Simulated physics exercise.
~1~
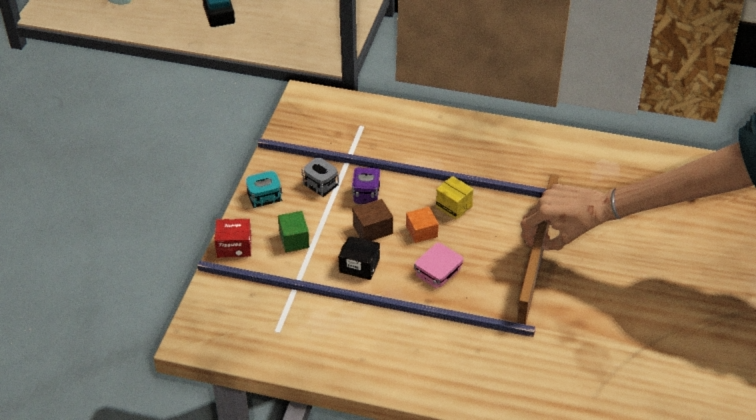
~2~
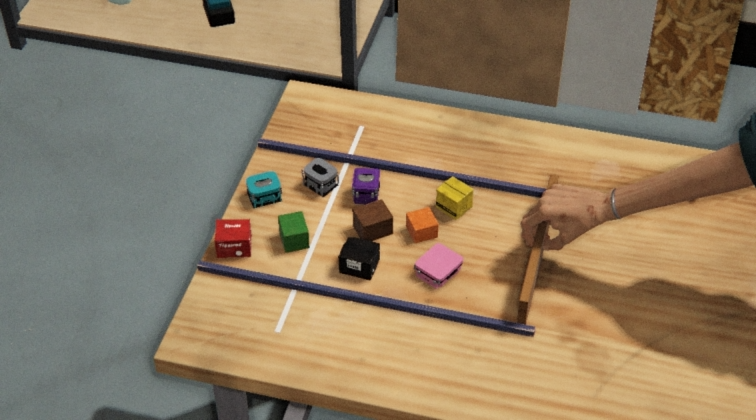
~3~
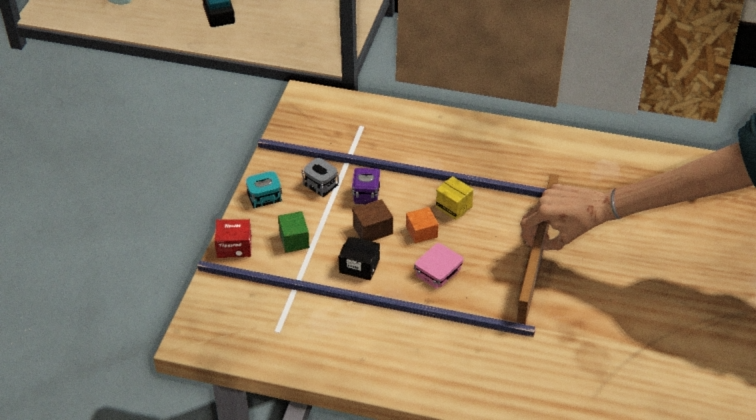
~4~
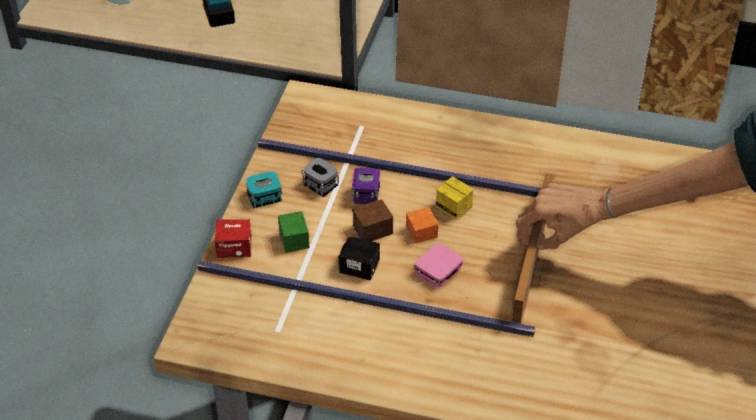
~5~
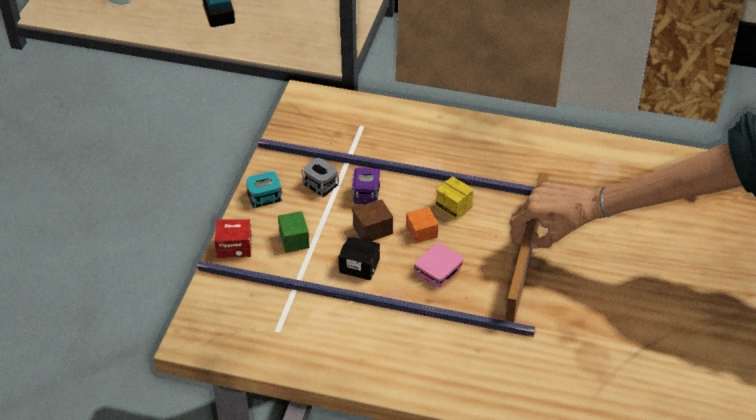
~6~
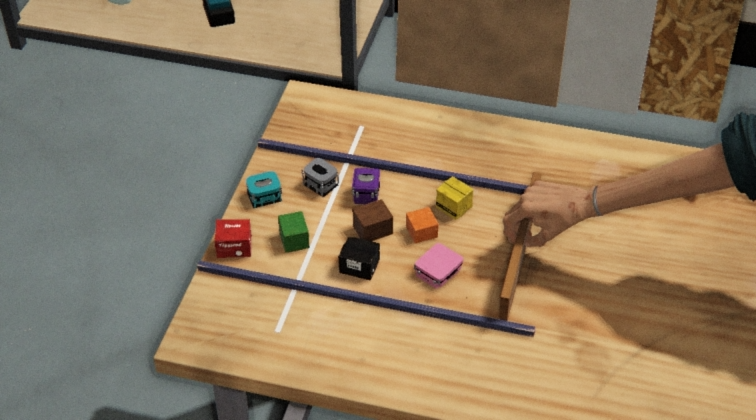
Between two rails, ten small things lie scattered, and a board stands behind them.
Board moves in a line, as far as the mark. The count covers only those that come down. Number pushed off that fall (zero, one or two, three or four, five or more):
Zero.
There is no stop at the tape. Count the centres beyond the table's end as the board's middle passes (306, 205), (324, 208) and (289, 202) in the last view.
Past the end: 1, 0 and 2.
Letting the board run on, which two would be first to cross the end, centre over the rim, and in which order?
Listed earliest first, the red box comes before the grey case.
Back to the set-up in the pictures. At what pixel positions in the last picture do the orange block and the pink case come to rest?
Roughly (318, 198), and the other roughly (294, 245).
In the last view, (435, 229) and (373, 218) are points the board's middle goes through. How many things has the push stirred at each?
Respectively 3 and 8.
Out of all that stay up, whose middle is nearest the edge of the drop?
That one is the red box.
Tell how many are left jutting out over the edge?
The count would be 1.
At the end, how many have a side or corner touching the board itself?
It adds up to 3.
Soon after, none off yet; red box at rest near (234, 238); turquoise case at rest near (264, 189); green block at rest near (294, 232).
In the end, the number that fall off is zero.
